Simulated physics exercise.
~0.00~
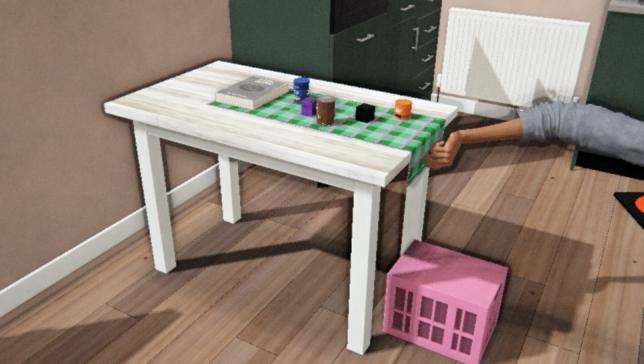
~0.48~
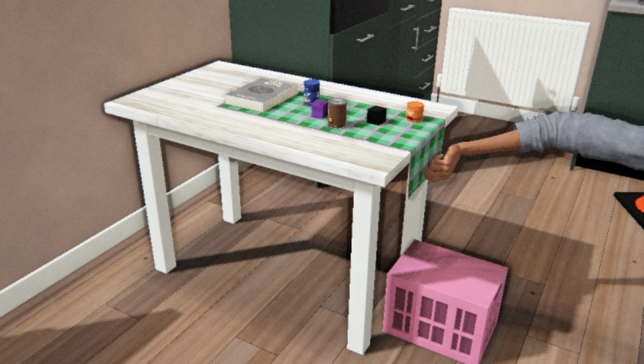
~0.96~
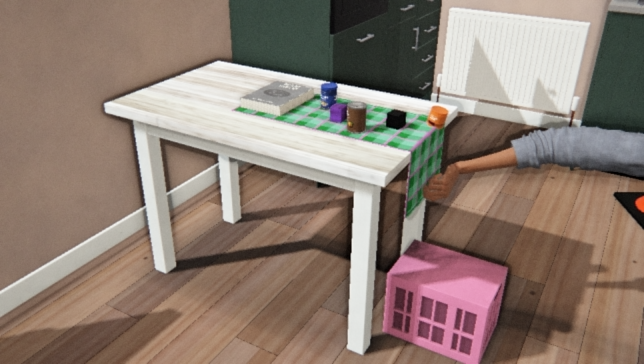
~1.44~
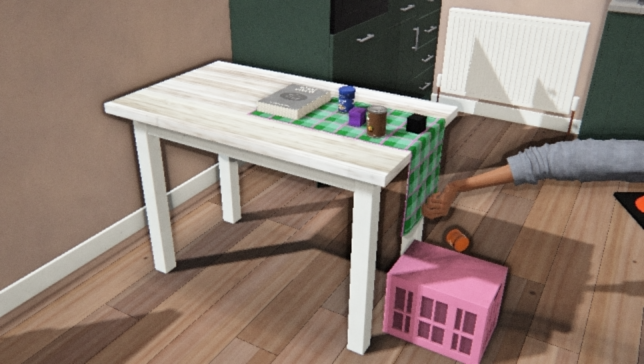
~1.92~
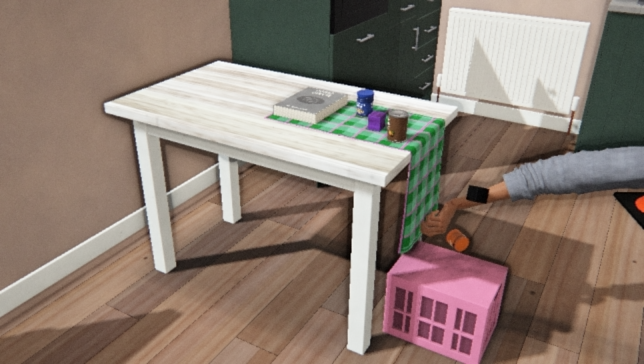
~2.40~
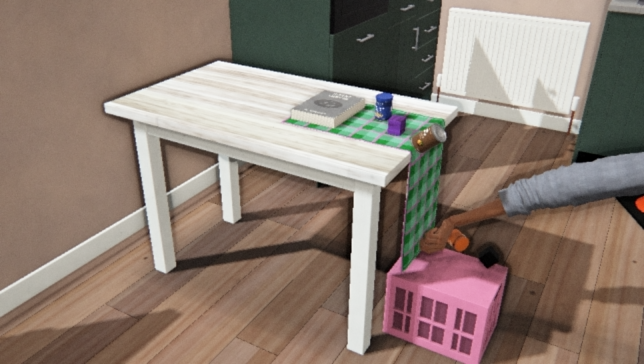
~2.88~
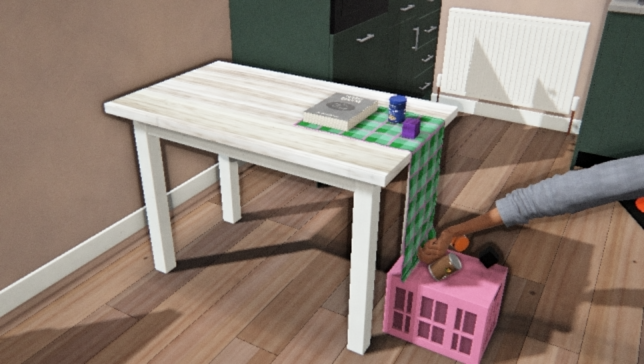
An arm in a grey sleeve reaches in from the right and grips the hanging end of a green checked cloth on a whitewashed wooden table, seen from above in a kitchen. On the cloth sit a grey book, a blue can, a purple cube, a brown can, a black cube and an orange pot, with a pink crate below. The hand draws the cloth steadily down, and everything slides right. The orange pot drops off the edge first, then the black cube, and then the brown can tips and falls. The cloth's end reaches the crate, leaving the book, blue can and purple cube on the table.
